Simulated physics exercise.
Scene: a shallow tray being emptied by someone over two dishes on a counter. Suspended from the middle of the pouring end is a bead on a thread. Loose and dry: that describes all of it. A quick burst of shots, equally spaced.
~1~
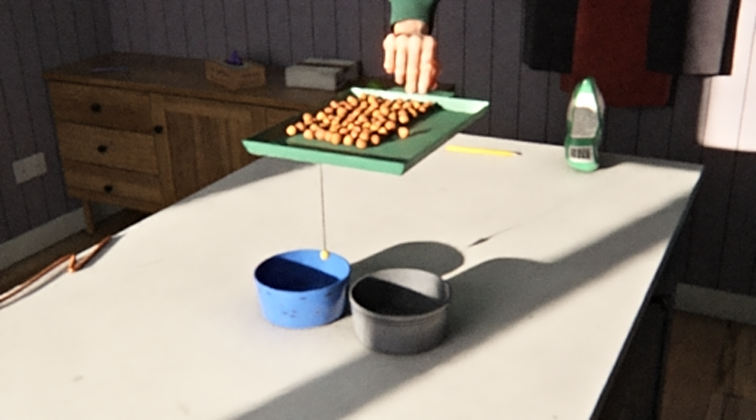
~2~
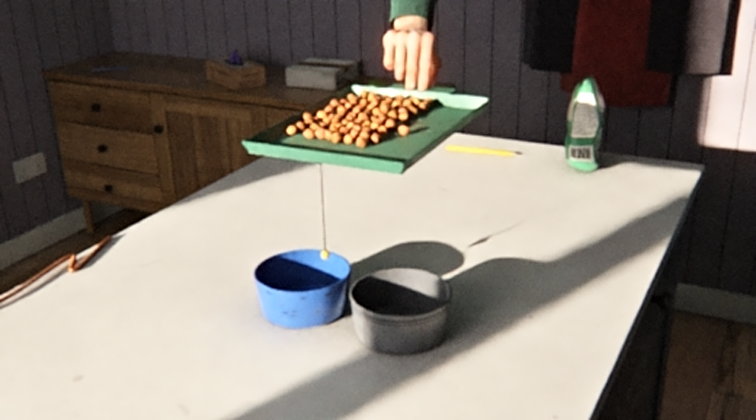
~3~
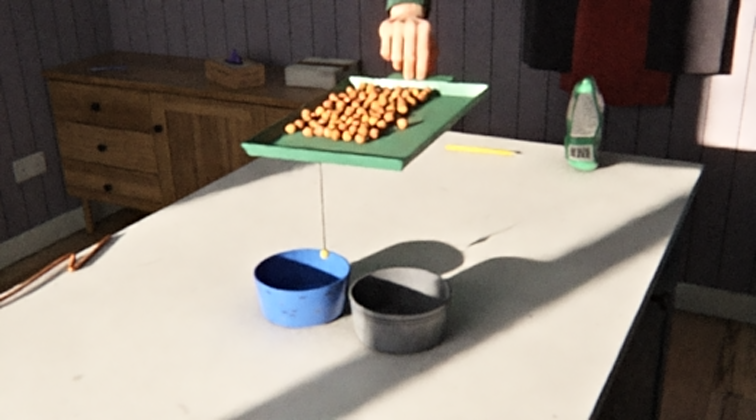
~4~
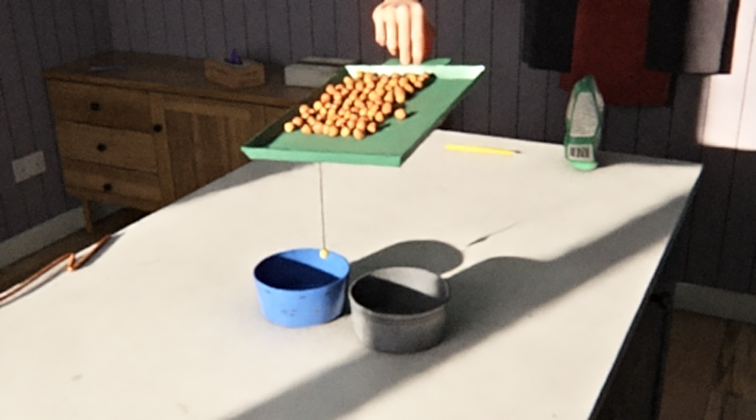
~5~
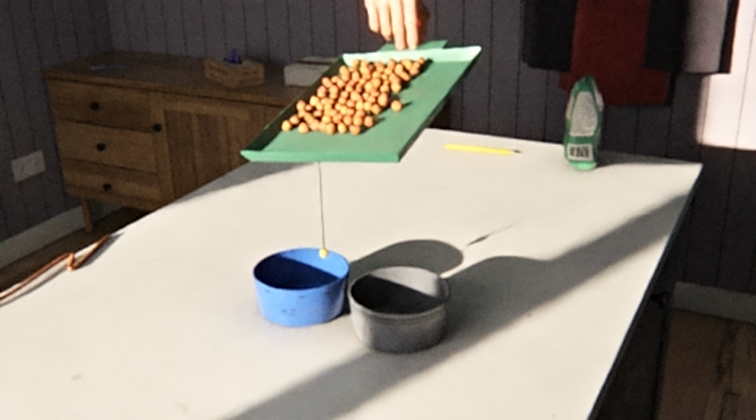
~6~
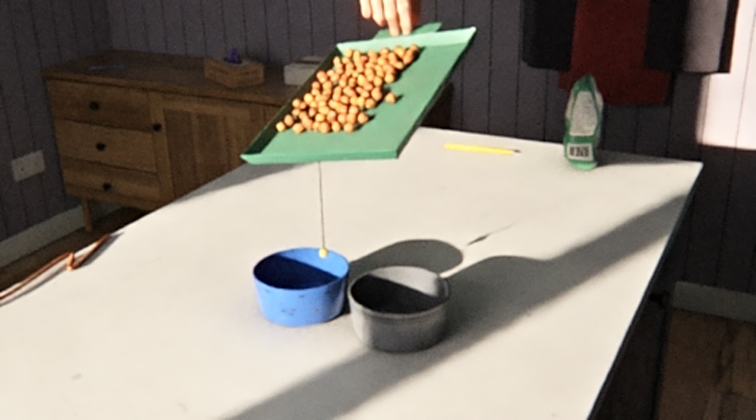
On a pale counter, a hand raised the back of a green tray of hazelnuts above a blue dish and a dark grey one, tilting it steadily while the nuts shifted slightly toward the lower edge.
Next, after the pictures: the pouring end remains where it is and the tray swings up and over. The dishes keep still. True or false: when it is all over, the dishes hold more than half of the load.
False.
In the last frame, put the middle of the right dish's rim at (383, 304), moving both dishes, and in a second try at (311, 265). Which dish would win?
In the first try it's the one on the left, and in the second it's the one on the left.
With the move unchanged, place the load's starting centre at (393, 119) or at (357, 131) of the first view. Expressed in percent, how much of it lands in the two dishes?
Close to 20 per cent, followed by close to 40 per cent.
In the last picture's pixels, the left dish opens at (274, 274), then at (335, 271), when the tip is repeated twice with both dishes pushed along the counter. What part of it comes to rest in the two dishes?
Trial 1 around 50 percent, trial 2 around 0 percent.
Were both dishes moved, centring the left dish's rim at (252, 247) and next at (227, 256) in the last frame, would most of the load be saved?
Try 1: A majority of it. Try 2: A majority of it.
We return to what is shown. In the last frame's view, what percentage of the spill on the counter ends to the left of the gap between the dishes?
Roughly 100 %.
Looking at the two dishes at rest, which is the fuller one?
Well, that is left of the pair.
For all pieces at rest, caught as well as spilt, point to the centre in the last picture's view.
Centre at rest, last view: Approx. (239, 301).
Soon after the last picture, tray tipped steeply; about half on the tray; a small part in the left dish; a small part outside both; about a quarter in the air.
A little later, tray tipped past a quarter turn; about a quarter in the left dish; about two thirds outside both; a stray few in the air.
Later still, tray tipped past a quarter turn; about a quarter in the left dish; about two thirds outside both.
At rest, tray tipped past a quarter turn; none in the right dish; about a quarter in the left dish; about two thirds outside both.
